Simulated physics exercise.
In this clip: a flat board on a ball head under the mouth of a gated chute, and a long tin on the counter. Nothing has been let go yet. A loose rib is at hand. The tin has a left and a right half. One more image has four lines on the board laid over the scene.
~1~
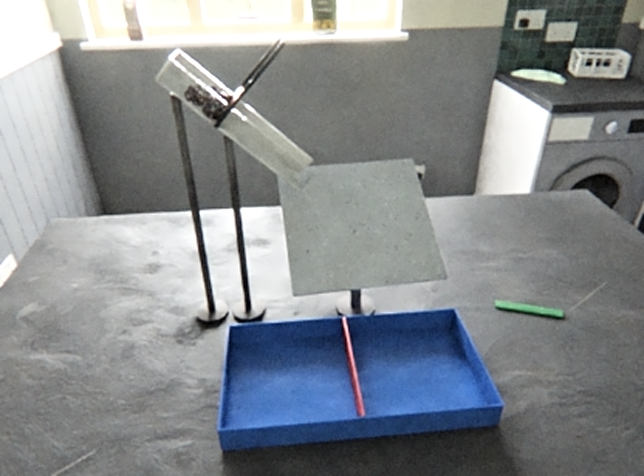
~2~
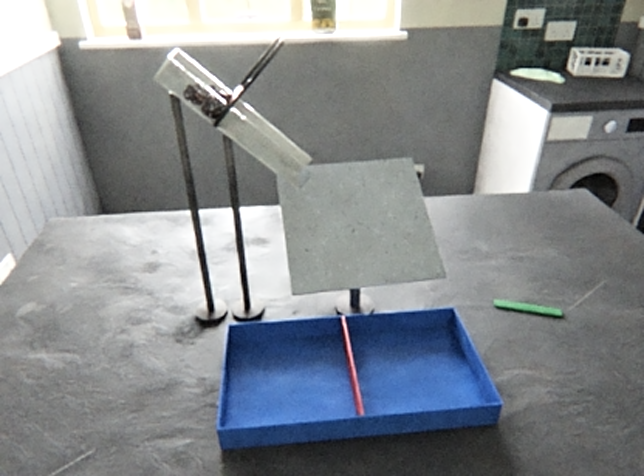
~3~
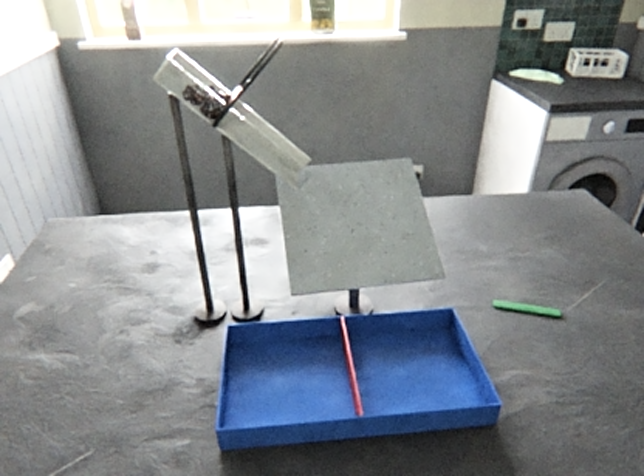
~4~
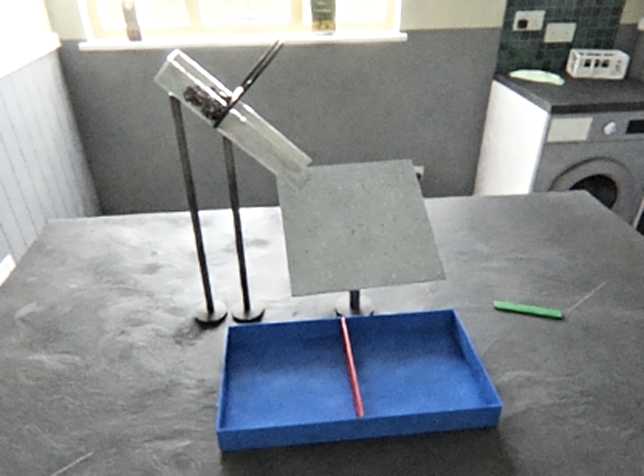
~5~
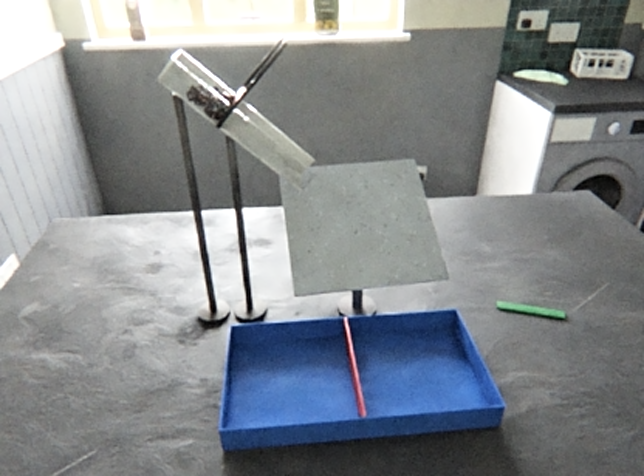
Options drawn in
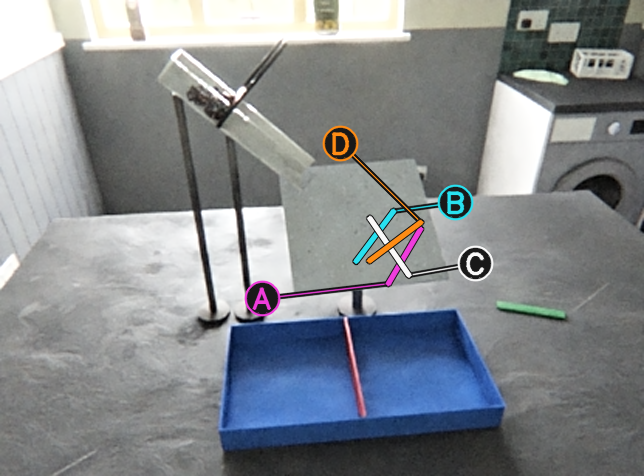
In the video, a clear chute holding dark chocolate balls behind a closed gate slopes toward a tilted grey board above a blue tin with a red divider, while a green strip lies at right; nothing visibly moves except slight camera shake.
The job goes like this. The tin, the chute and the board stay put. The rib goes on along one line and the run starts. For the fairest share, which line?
The answer is line D.
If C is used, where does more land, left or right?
Right.
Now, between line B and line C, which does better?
It is B.
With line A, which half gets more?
The right half.
On the marked copy, line A from (420, 228) to (388, 283); line B from (393, 211) to (356, 261); line C from (369, 218) to (408, 275); line D from (420, 222) to (369, 260).
With A, of what is caught, about a tenth in the left half, the larger part in the right.
With B, of what is caught, the larger part in the left half, roughly a quarter in the right.
With C, of what is caught, just a few in the left half, almost all in the right.
With D, of what is caught, roughly half in the left half, roughly half in the right.
